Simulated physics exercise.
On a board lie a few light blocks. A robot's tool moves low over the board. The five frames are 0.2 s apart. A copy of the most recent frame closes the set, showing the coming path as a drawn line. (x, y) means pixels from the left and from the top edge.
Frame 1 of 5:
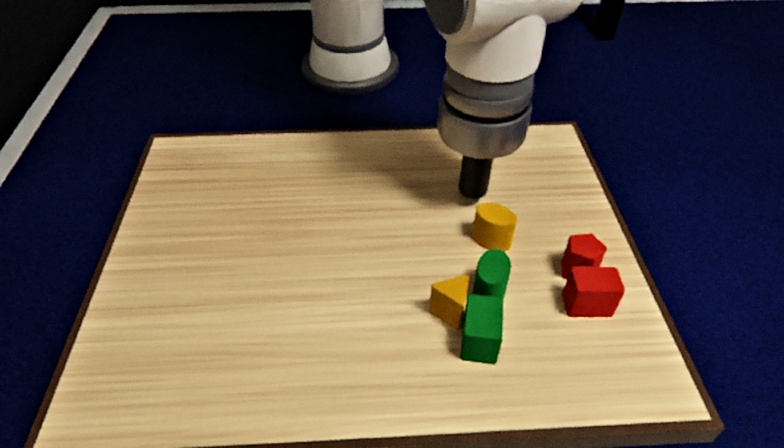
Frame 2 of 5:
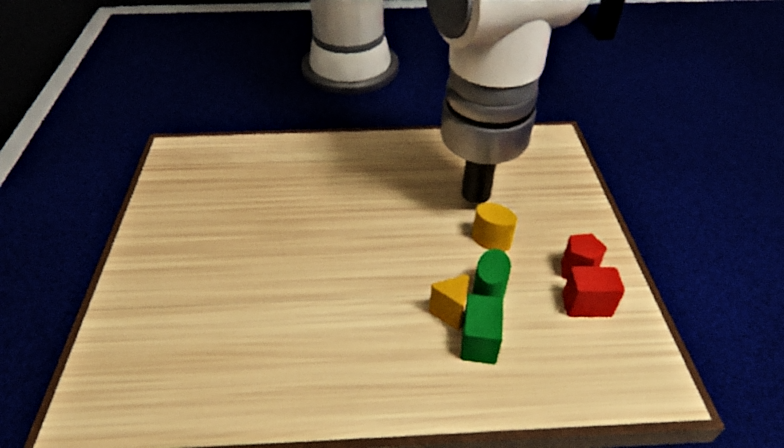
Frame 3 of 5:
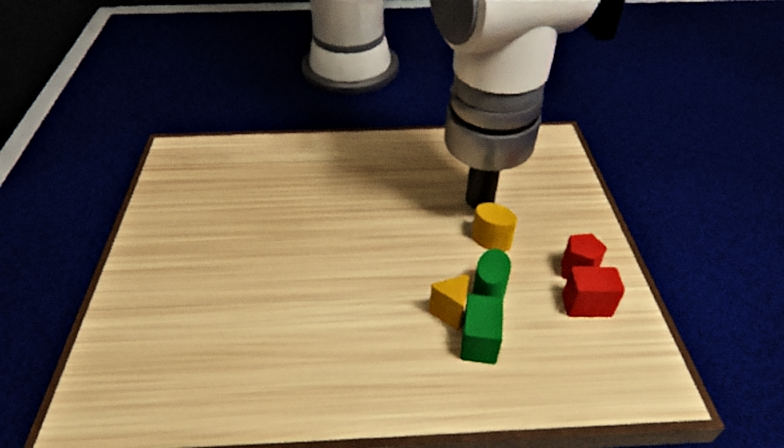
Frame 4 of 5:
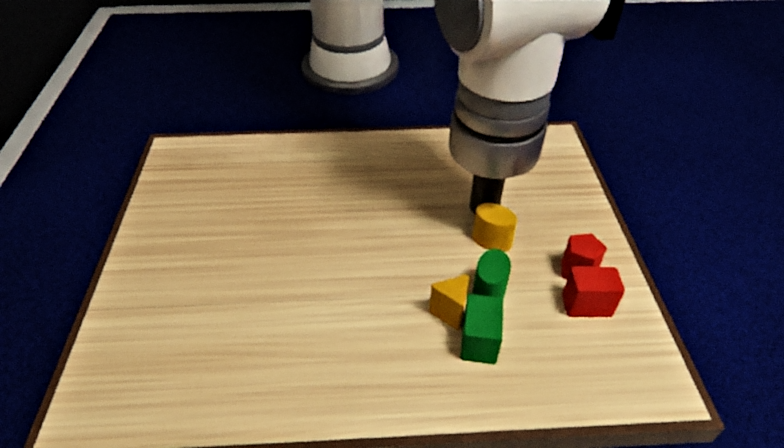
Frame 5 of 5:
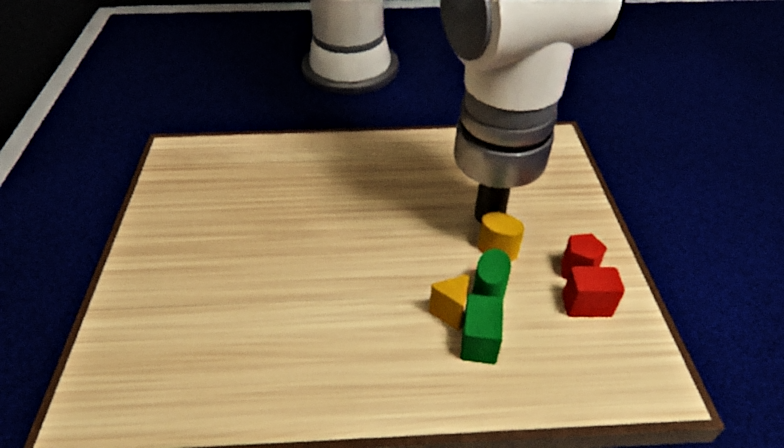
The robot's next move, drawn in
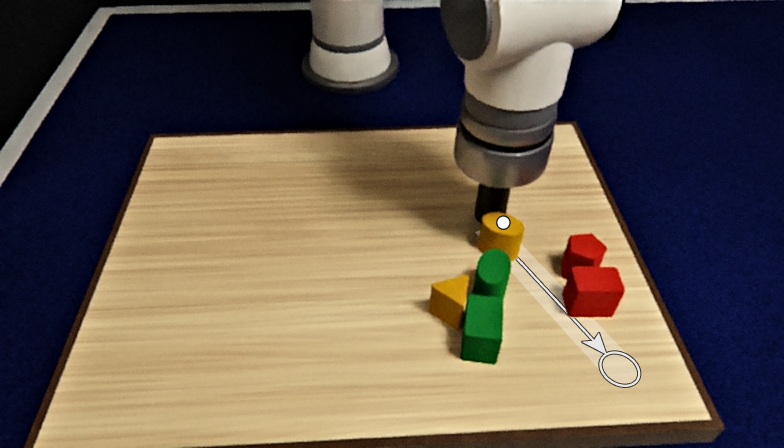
A robot arm moving its dark tool toward the viewer and slightly right, nudging a yellow round block near green and red blocks.
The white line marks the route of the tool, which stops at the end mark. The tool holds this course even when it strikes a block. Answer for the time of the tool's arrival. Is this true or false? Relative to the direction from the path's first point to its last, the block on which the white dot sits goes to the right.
The statement is true.
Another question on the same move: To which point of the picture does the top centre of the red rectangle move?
It will likely be found at (641, 300).
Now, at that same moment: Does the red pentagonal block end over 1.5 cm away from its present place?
It seems not.
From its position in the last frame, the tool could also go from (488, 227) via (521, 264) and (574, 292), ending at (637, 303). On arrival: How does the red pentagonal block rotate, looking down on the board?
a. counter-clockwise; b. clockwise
It's a.
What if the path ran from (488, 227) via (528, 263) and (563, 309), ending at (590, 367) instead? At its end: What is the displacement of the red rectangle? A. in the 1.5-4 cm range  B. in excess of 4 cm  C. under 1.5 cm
A: In the 1.5-4 cm range.
Drawn move, from (488, 227) to (620, 369); the dot is on the yellow oval.
On the path given first. One third of the way, tool (529, 257); yellow oval (538, 269), turned 25° clockwise.
Two thirds of the way, tool (574, 304); yellow oval (556, 313), turned 95° clockwise; red rectangle (626, 291), turned 35° anticlockwise.
At the end, tool (625, 359); yellow oval (557, 317), turned 110° clockwise; red pentagonal block still; red rectangle (641, 300), turned 90° anticlockwise.
